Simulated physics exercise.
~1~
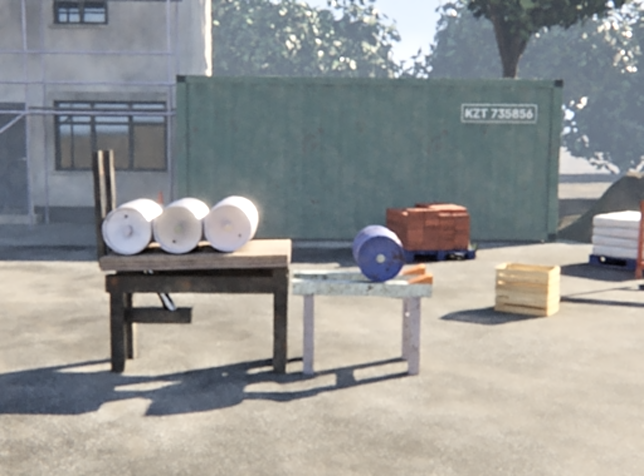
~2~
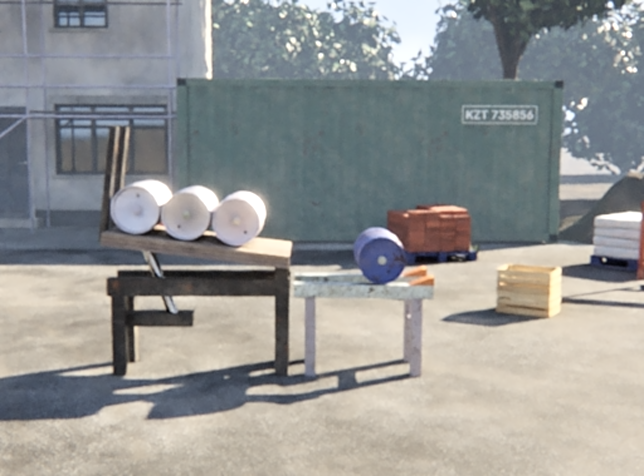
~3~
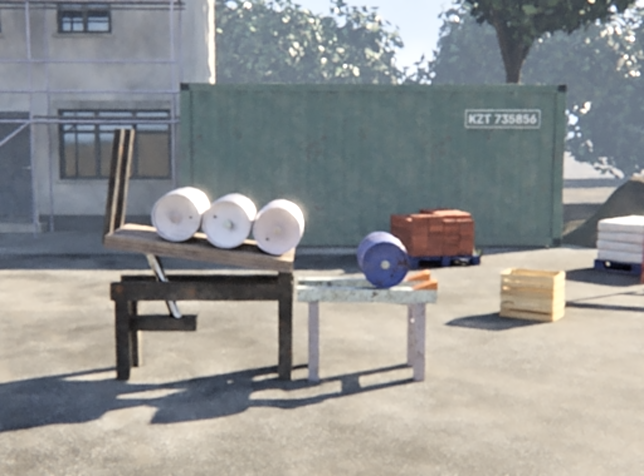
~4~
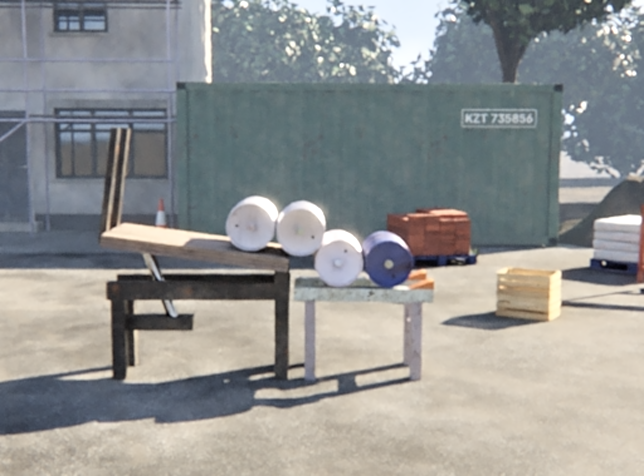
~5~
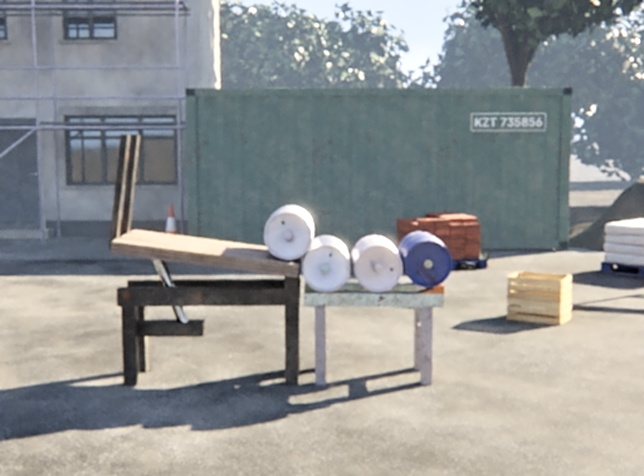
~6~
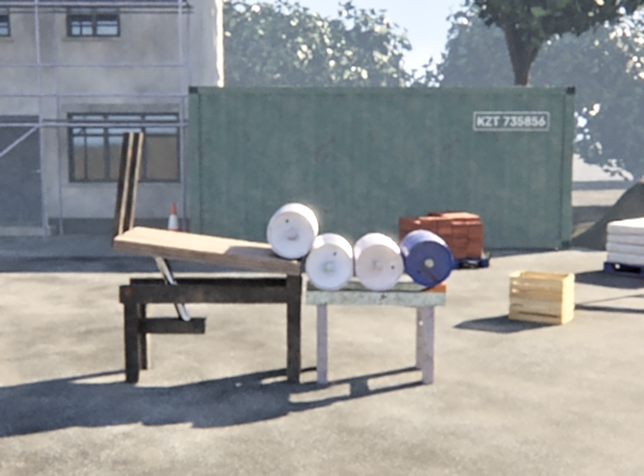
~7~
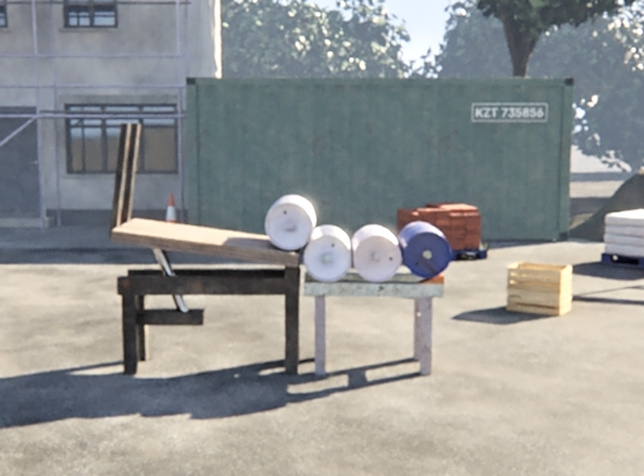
Construction yard with tilting table rolling white drums onto lower rack, nudging blue drum right, one white drum resting above the others.
